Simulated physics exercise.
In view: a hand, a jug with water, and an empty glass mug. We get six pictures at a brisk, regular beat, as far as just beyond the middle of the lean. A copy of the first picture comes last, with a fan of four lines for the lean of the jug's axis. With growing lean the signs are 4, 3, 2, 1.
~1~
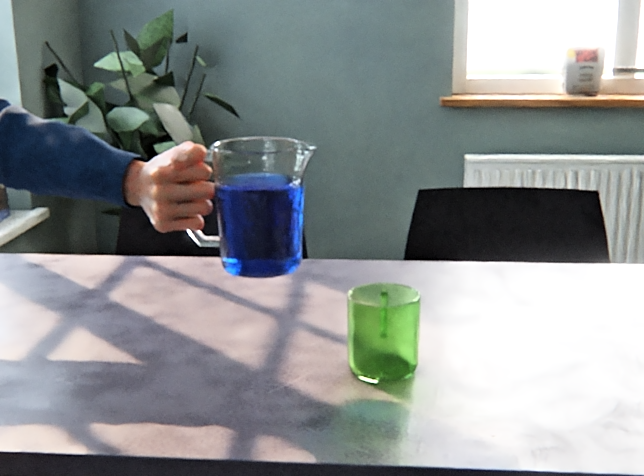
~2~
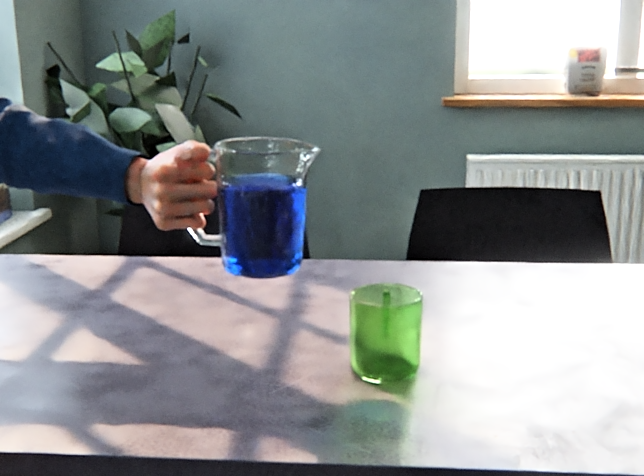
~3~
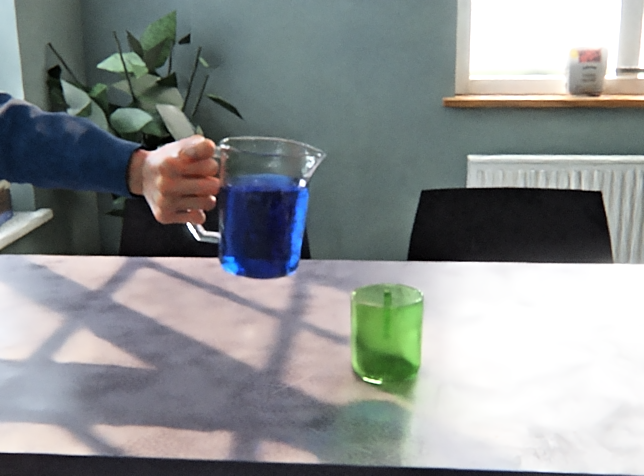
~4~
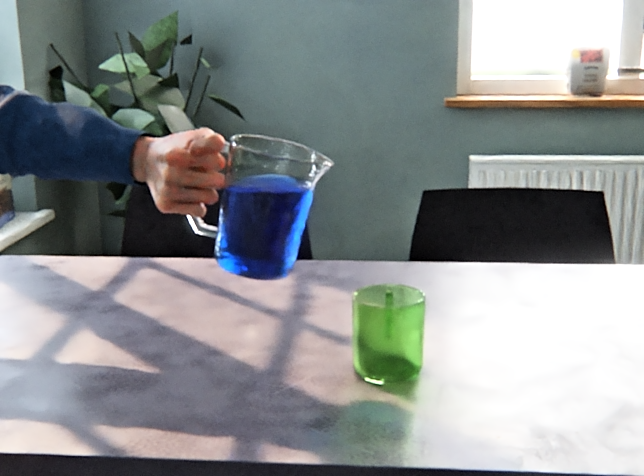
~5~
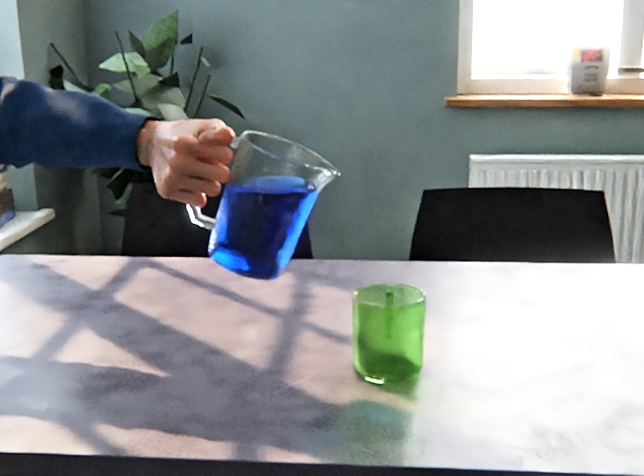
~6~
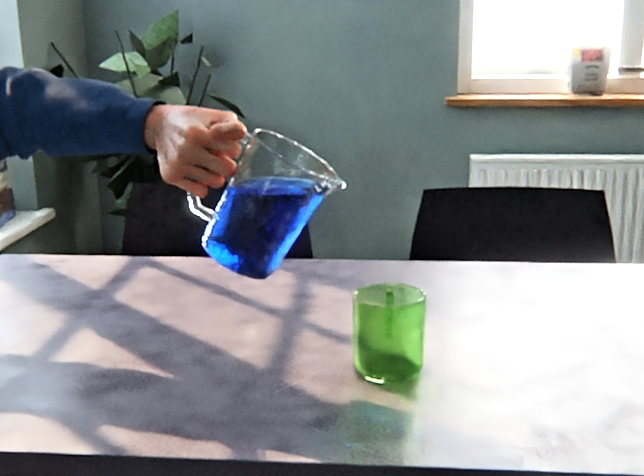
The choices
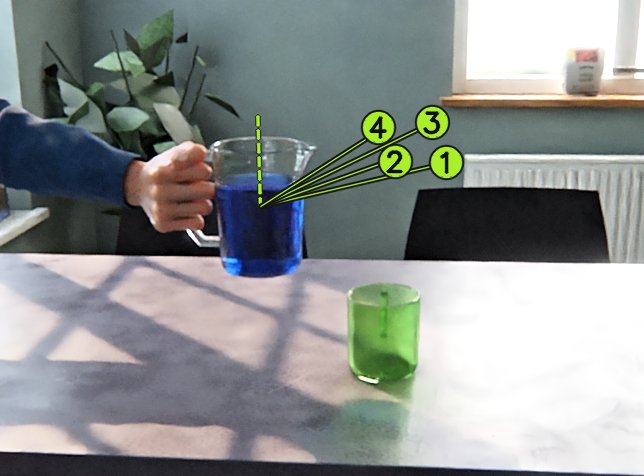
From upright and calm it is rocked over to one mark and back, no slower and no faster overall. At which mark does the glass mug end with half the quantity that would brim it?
Line 3 does it best.
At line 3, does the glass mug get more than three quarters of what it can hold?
No, it does not.
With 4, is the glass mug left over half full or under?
Under.
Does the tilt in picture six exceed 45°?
No.
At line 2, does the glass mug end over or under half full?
Over.
On the marked copy, 1 at (430, 166); 2 at (378, 164); 3 at (417, 130); 4 at (365, 139).
With 1, the glass mug ends with about 89 % of what it can hold; 3 % of the water is spilt.
With 2, the glass mug ends with about 70 % of what it can hold.
With 3, the glass mug ends with about 49 % of what it can hold.
With 4, the glass mug ends with about 32 % of what it can hold.
